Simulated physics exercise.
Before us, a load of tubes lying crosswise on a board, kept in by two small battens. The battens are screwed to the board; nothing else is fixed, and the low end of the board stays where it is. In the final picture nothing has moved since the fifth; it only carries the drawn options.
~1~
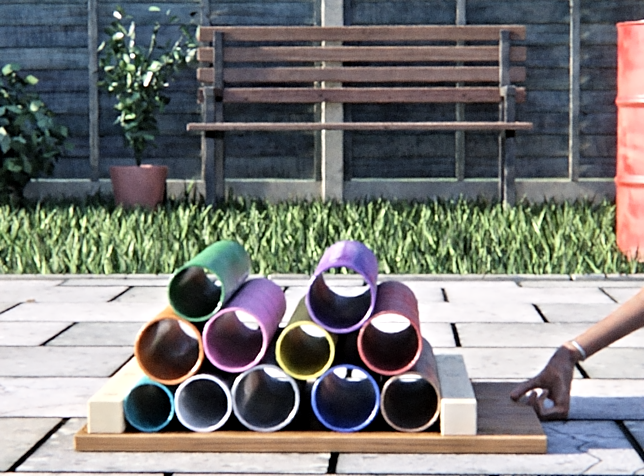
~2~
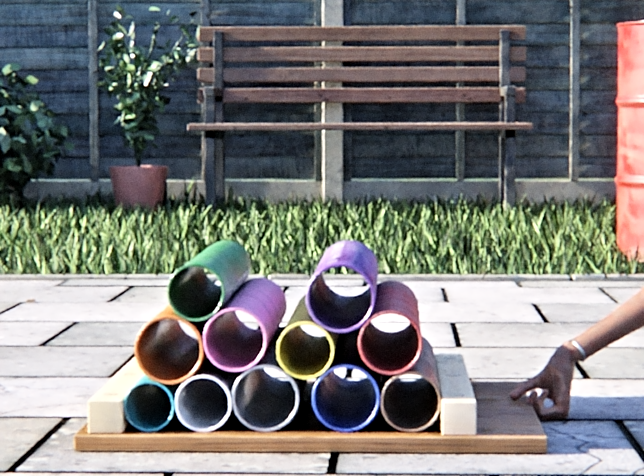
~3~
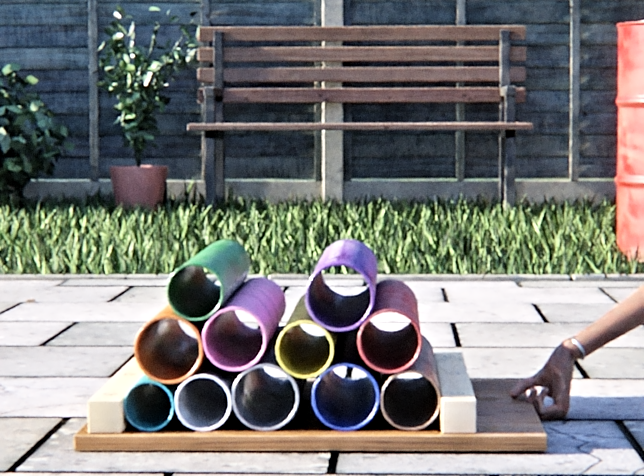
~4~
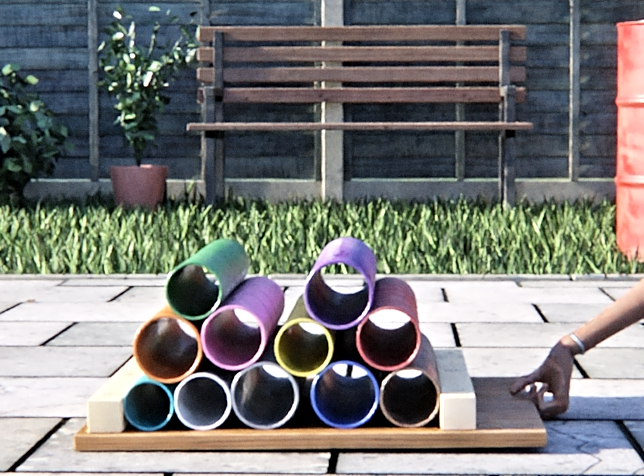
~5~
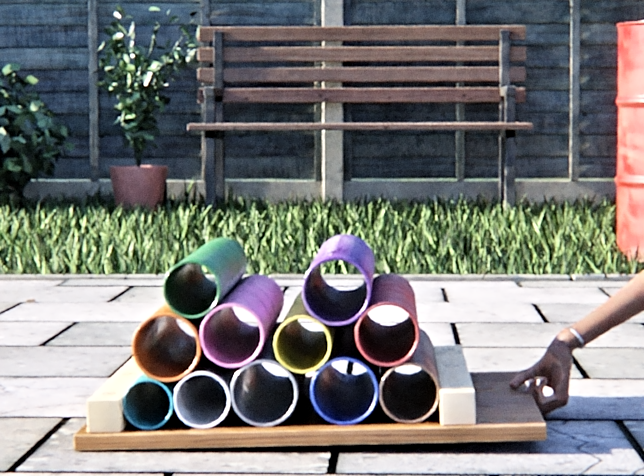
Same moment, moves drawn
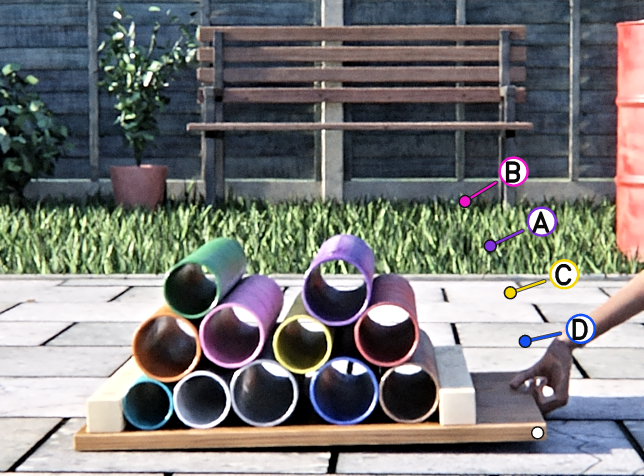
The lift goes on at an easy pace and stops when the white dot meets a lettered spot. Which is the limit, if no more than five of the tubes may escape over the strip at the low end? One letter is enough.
The highest mark that will do is B.
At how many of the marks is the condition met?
Four of the four.
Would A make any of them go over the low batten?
Yes.
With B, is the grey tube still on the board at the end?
The grey tube: Yes.
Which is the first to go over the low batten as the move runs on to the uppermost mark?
The orange one.
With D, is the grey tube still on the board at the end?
The grey tube: Yes.
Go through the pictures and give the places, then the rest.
In the first picture, white tube (204, 403); grey tube (265, 399).
In the second picture, grey tube (265, 398); blue tube (346, 398).
In the third picture, board (317, 397); brown tube (411, 400); red tube (390, 341); orange tube (168, 350).
In the fourth picture, board (317, 395); white tube (203, 402).
In the fifth picture, board (316, 392); white tube (202, 400).
On the marked copy, A at (490, 246); B at (465, 201); C at (510, 293); D at (525, 341); the white dot at (538, 433).
Following B. Soon after the start, board at 19°.
Later, board at 32°.
In the end, board at 32°, five over the low batten.
As for the rest, A three over the low batten (orange, pink, green); C three over the low batten (orange, pink, green); D one over the low batten (orange).
